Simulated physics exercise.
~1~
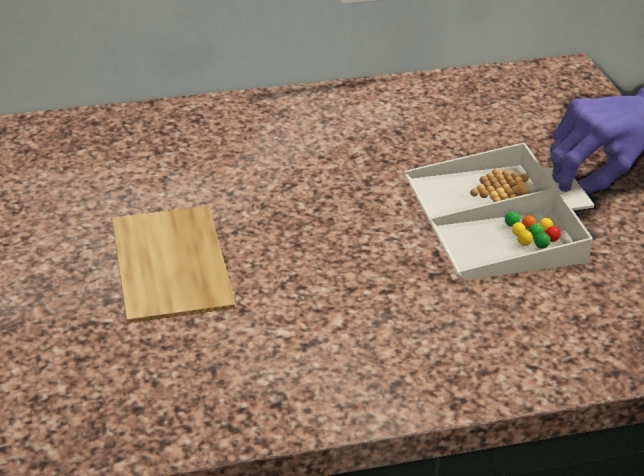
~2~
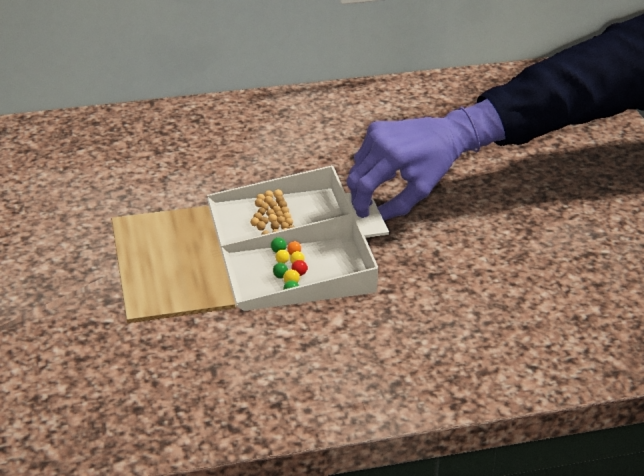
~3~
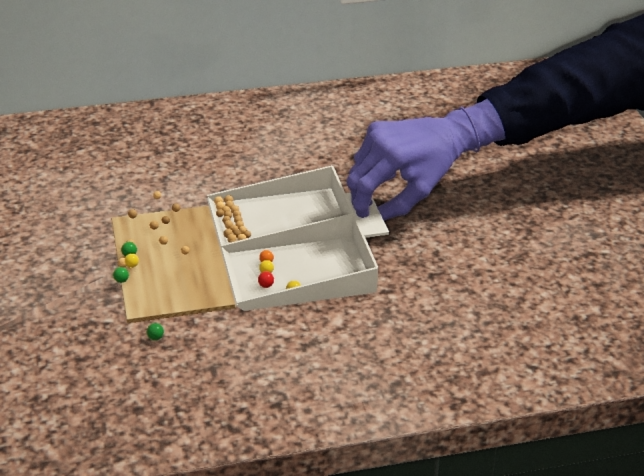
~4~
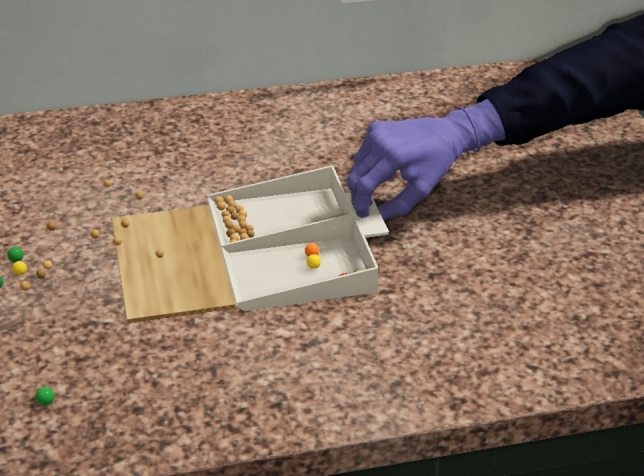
The footage shows a gloved hand sliding a two-part tray of colourful balls and small tan pieces left along a speckled counter until it stops at a flat wooden board, whereupon some of both spill over the front rim and scatter leftward, while others remain inside.
